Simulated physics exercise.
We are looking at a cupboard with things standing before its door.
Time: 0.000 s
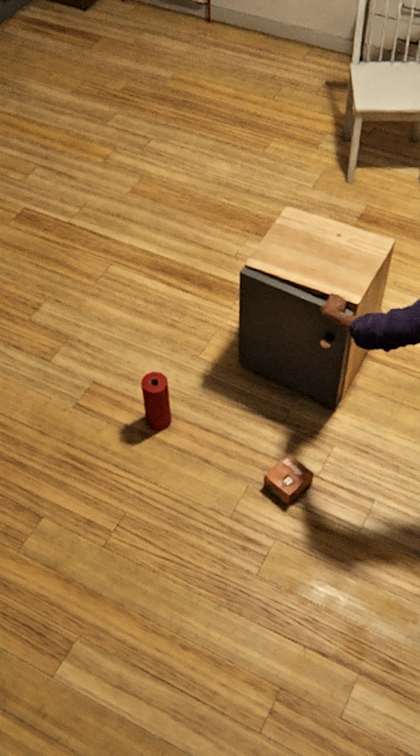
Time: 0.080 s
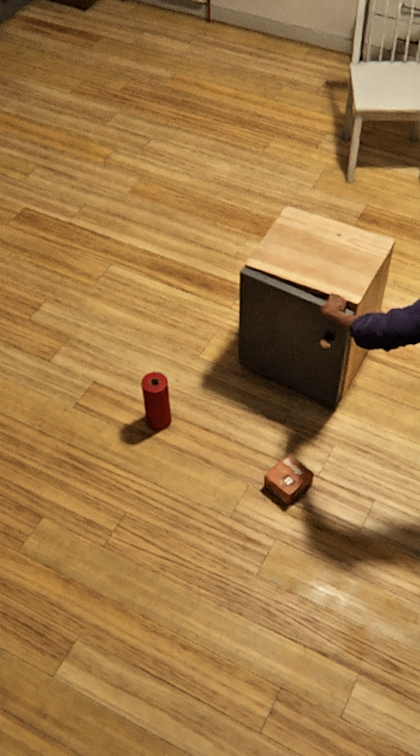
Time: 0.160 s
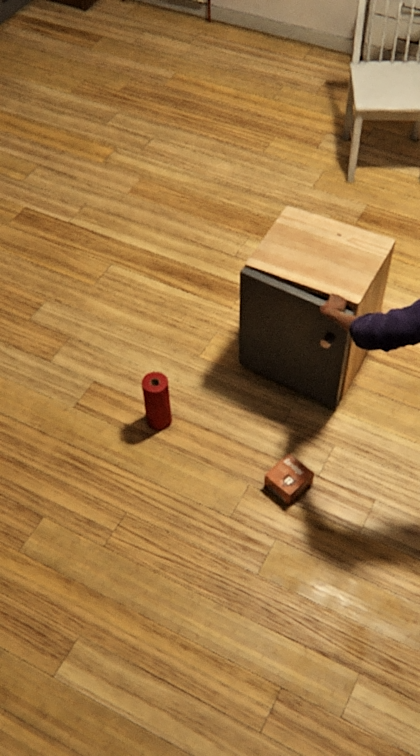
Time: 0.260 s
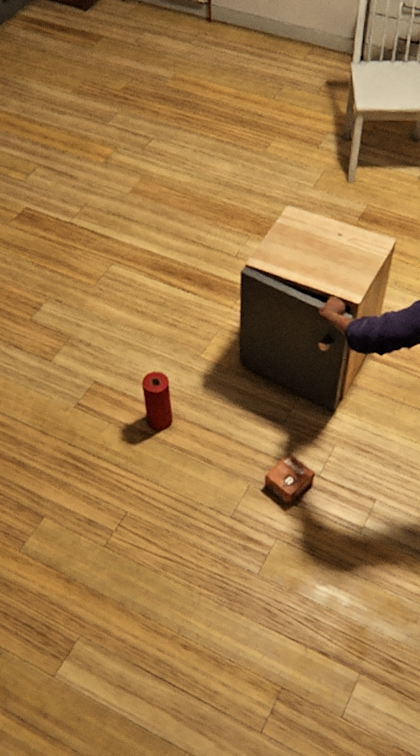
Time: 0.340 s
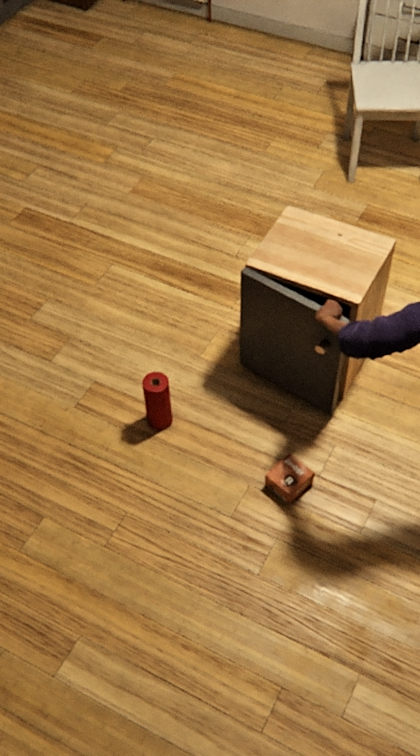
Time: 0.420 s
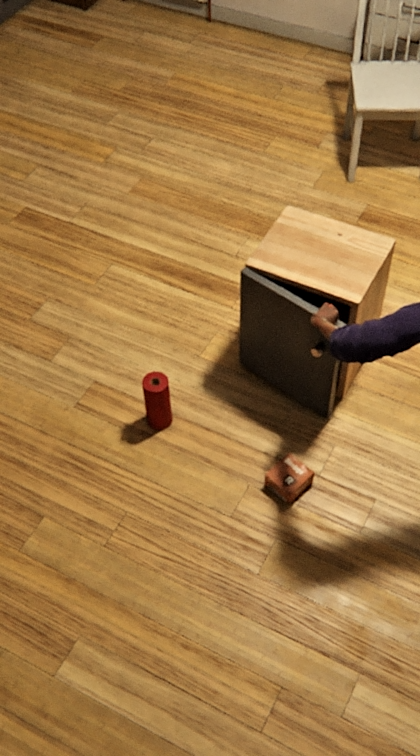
On a wooden floor, a hand gripped the top edge of a cupboard's dark door and slowly pulled it slightly open, while a red roll and an orange box stood still in front.
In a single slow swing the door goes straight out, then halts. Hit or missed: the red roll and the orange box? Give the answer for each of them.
In the end red roll: Safe; orange box: Safe.
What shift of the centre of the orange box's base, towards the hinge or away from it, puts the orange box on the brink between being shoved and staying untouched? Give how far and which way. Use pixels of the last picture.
An upward move of around 16 pixels.
After 1.16 s, door 43° open; red roll at rest near (157, 401); orange box at rest near (289, 479).
After 2.04 s, door 78° open; red roll at rest near (157, 401); orange box at rest near (289, 479).
At rest (2.9 s), the red roll escapes contact, near (157, 401); the orange box escapes contact, near (289, 479).
